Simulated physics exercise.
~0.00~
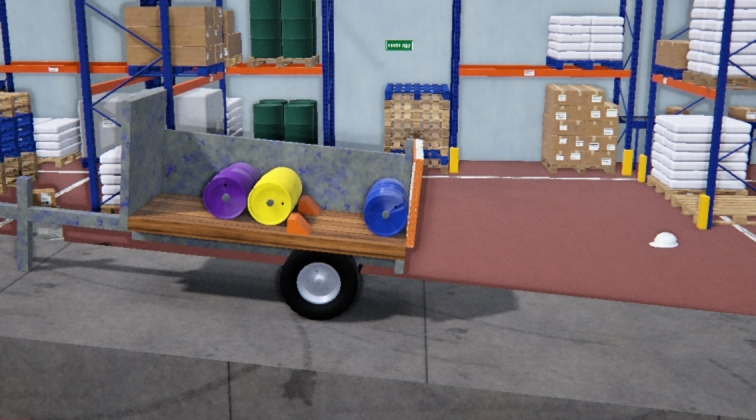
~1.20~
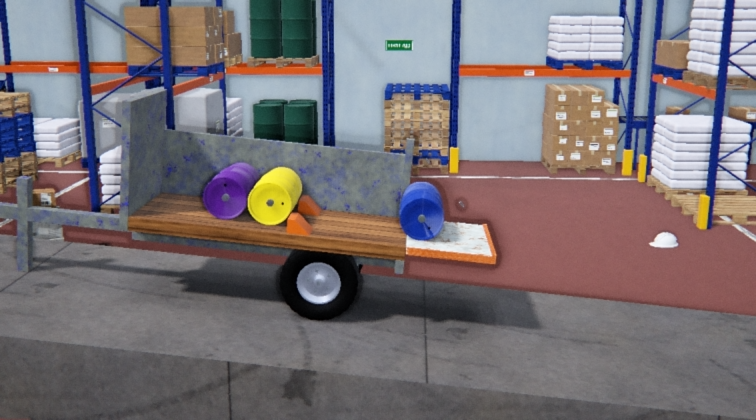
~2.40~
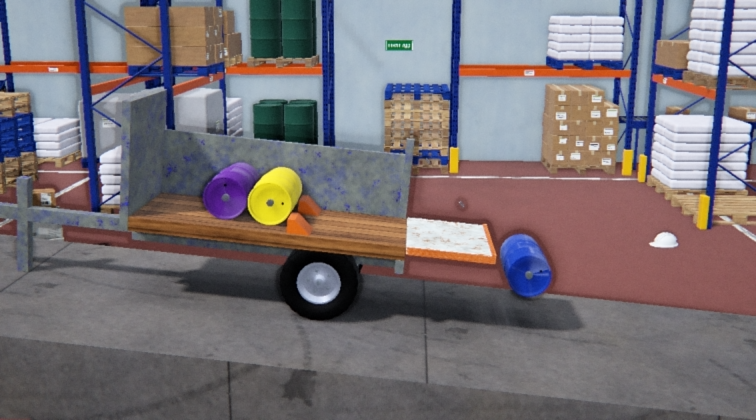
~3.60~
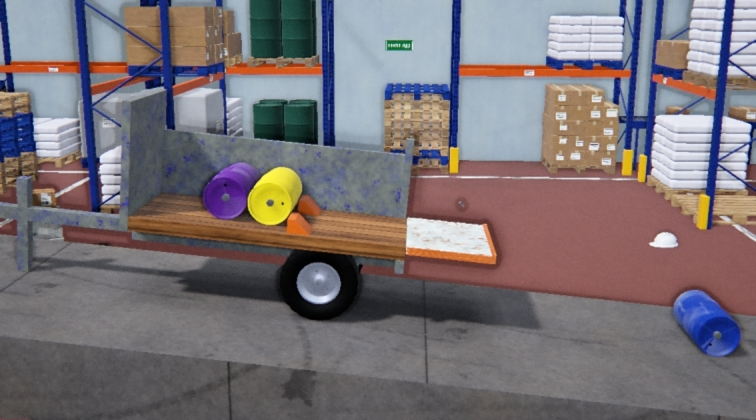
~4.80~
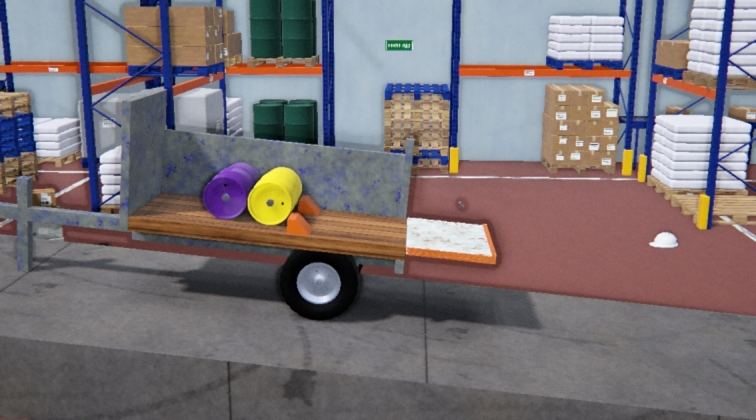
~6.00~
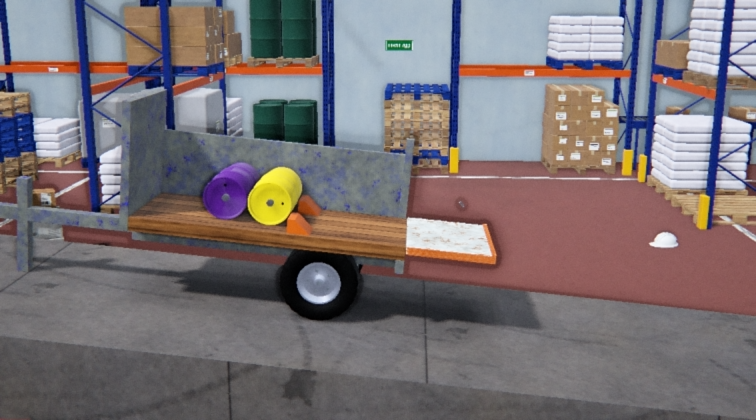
Warehouse yard, a trailer tailgate dropping open and a blue keg rolling off rightward out of view, purple and yellow kegs staying aboard.
